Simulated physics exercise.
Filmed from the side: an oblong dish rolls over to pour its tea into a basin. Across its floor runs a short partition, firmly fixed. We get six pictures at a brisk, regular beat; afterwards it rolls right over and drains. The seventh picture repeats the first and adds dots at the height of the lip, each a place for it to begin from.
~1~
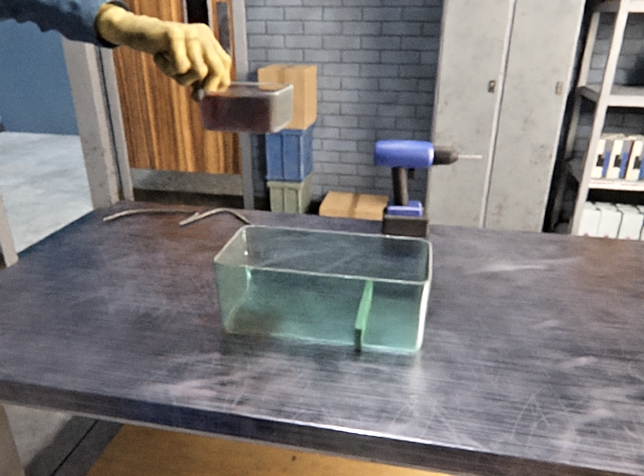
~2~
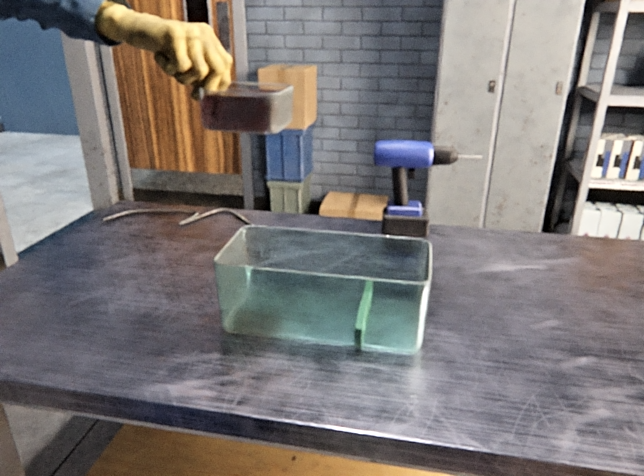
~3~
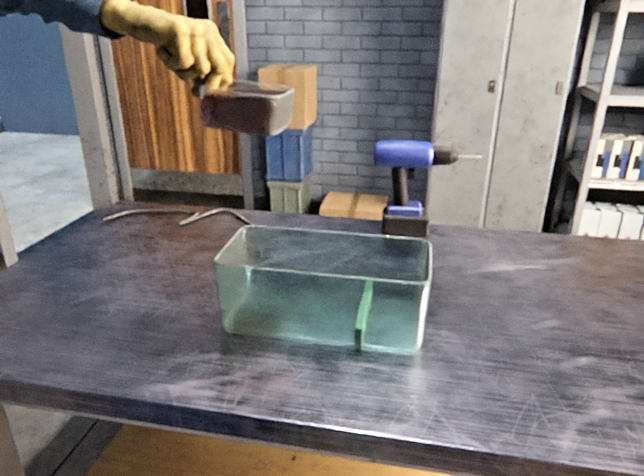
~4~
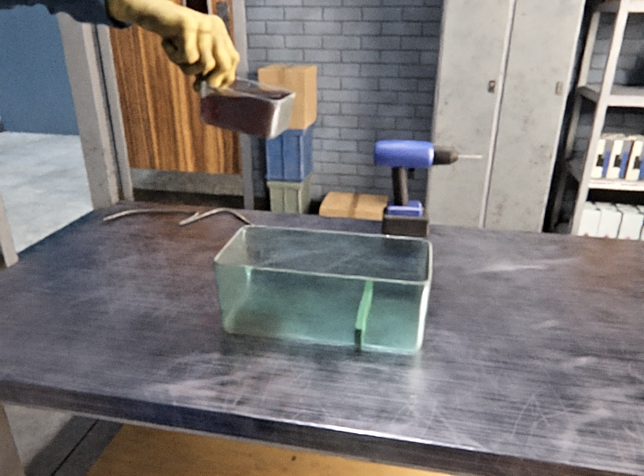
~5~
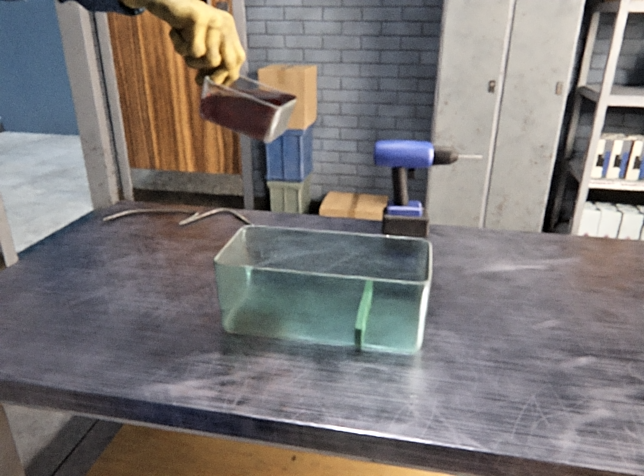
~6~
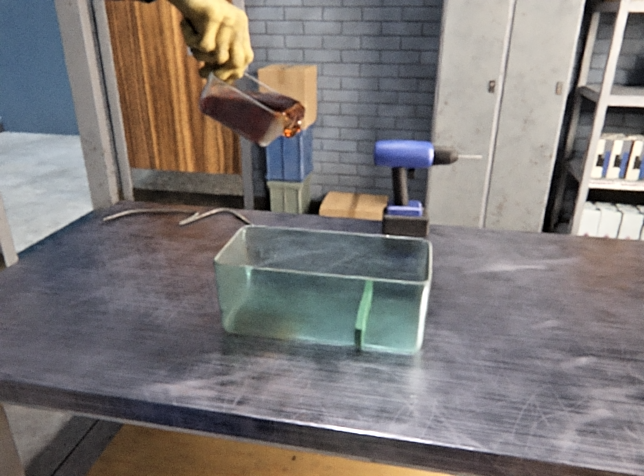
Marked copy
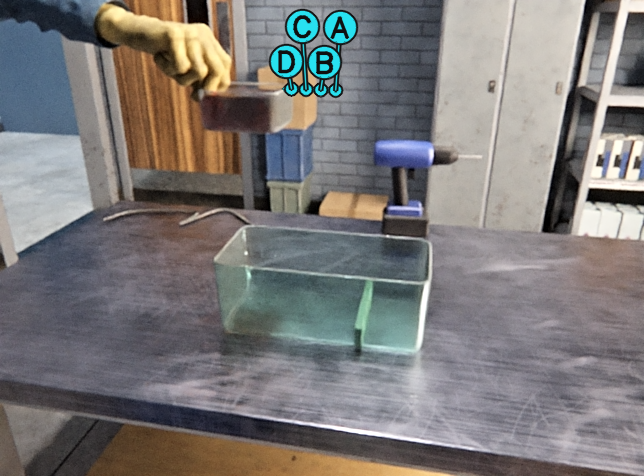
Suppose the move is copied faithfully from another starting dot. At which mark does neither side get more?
It is C.
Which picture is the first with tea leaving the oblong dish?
In picture 5.
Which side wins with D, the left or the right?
The left side.
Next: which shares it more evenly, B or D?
Here it is place B.
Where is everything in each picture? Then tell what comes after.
Upright, lip at (284, 88); basin from (223, 327) to (421, 351); top of the wall at (364, 303); nothing has left yet.
Upright, lip at (285, 89); nothing has left yet.
Tipped about 5°, lip at (286, 92); nothing has left yet.
Tipped about 11°, lip at (287, 96); nothing has left yet.
Tipped about 19°, lip at (288, 102); tea is over the lip, down to (288, 102).
Tipped about 29°, lip at (289, 110); tea is over the lip, down to (293, 132).
On the marked copy, A at (335, 90); B at (320, 89); C at (306, 89); D at (291, 89).
With A, about 30 % ends left of the wall and 68 % right of it.
With B, about 37 % ends left of the wall and 62 % right of it.
With C, about 50 % ends left of the wall and 48 % right of it.
With D, about 85 % ends left of the wall and 14 % right of it.
